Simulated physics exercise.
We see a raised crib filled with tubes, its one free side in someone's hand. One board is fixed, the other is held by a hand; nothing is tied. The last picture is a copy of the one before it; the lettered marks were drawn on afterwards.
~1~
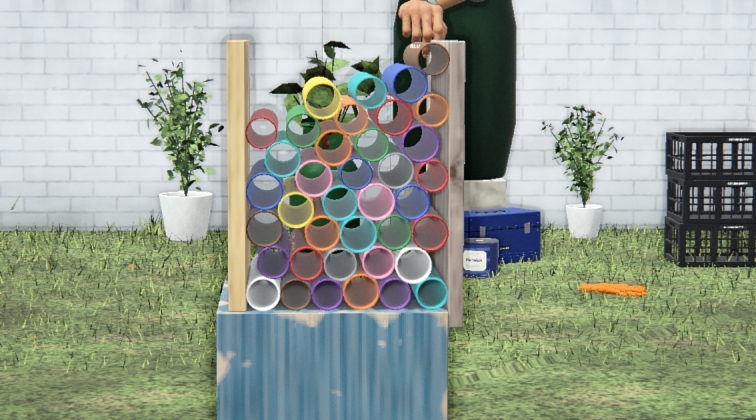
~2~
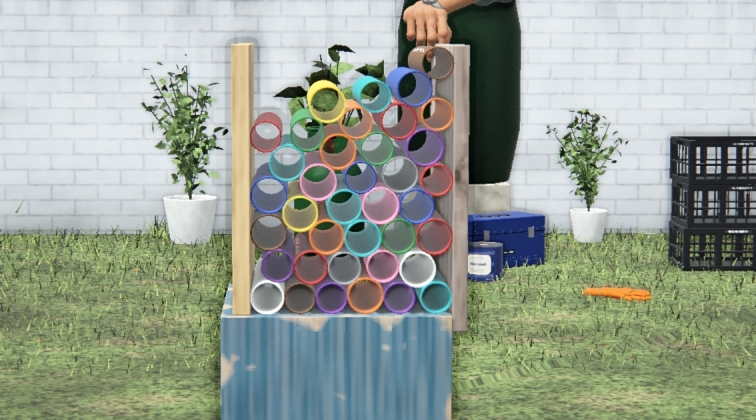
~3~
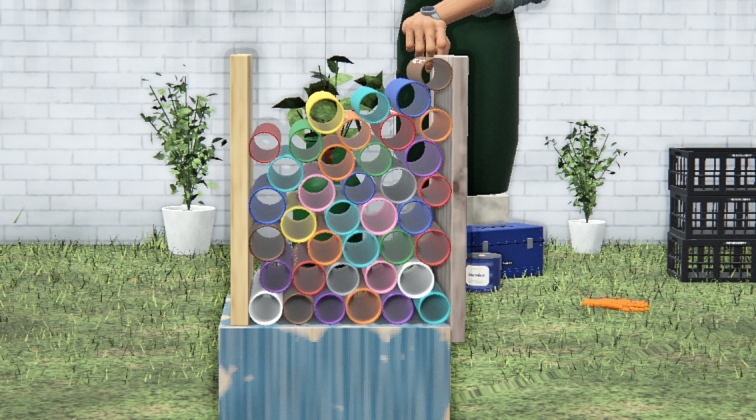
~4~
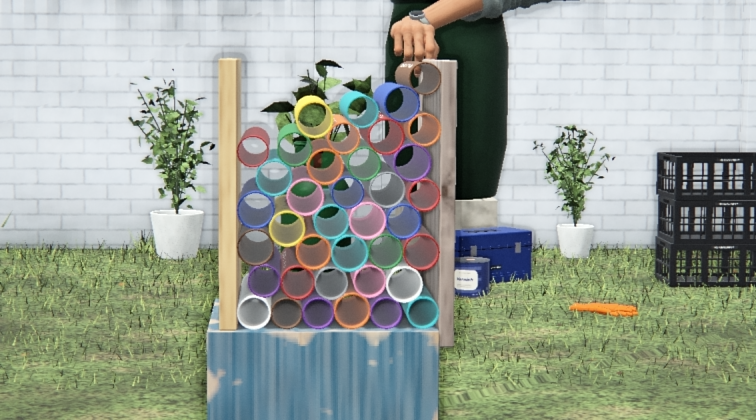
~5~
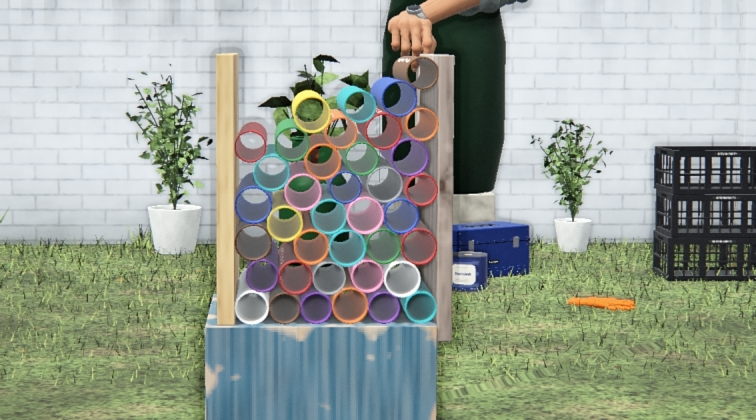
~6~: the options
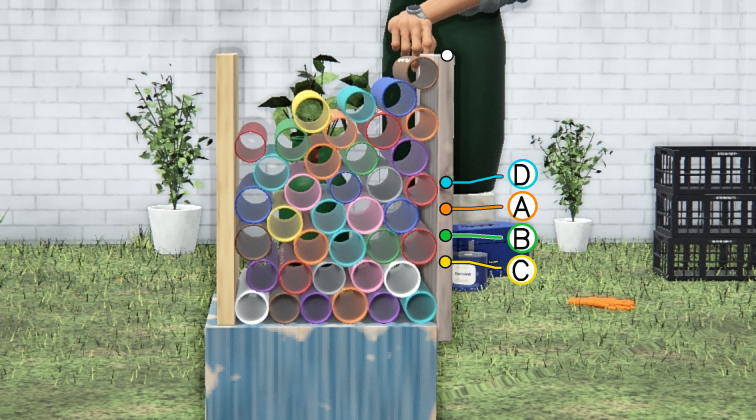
In the video, a hand rests at the top of the right side board of a raised crib stacked with colourful tubes on grass; the view shifts slightly, while the hand, boards and tubes show little or no other movement.
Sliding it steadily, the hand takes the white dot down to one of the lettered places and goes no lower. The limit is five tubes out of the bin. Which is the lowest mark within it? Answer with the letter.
The answer is mark A.
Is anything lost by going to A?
At A: Yes.
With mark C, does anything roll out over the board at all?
Yes, at C.
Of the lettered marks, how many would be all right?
Two of them.
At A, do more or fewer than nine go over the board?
It loses fewer than nine.
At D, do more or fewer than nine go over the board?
Fewer than nine.
On the marked copy, A at (446, 209); B at (446, 235); C at (446, 262); D at (446, 183); the white dot at (447, 55).
With A. Early on, top of the board (439, 121).
Further on, top of the board (438, 194).
At the end, top of the board (438, 208), three out over the board.
As for the rest, B more than five out over the board; C more than five out over the board; D three out over the board.
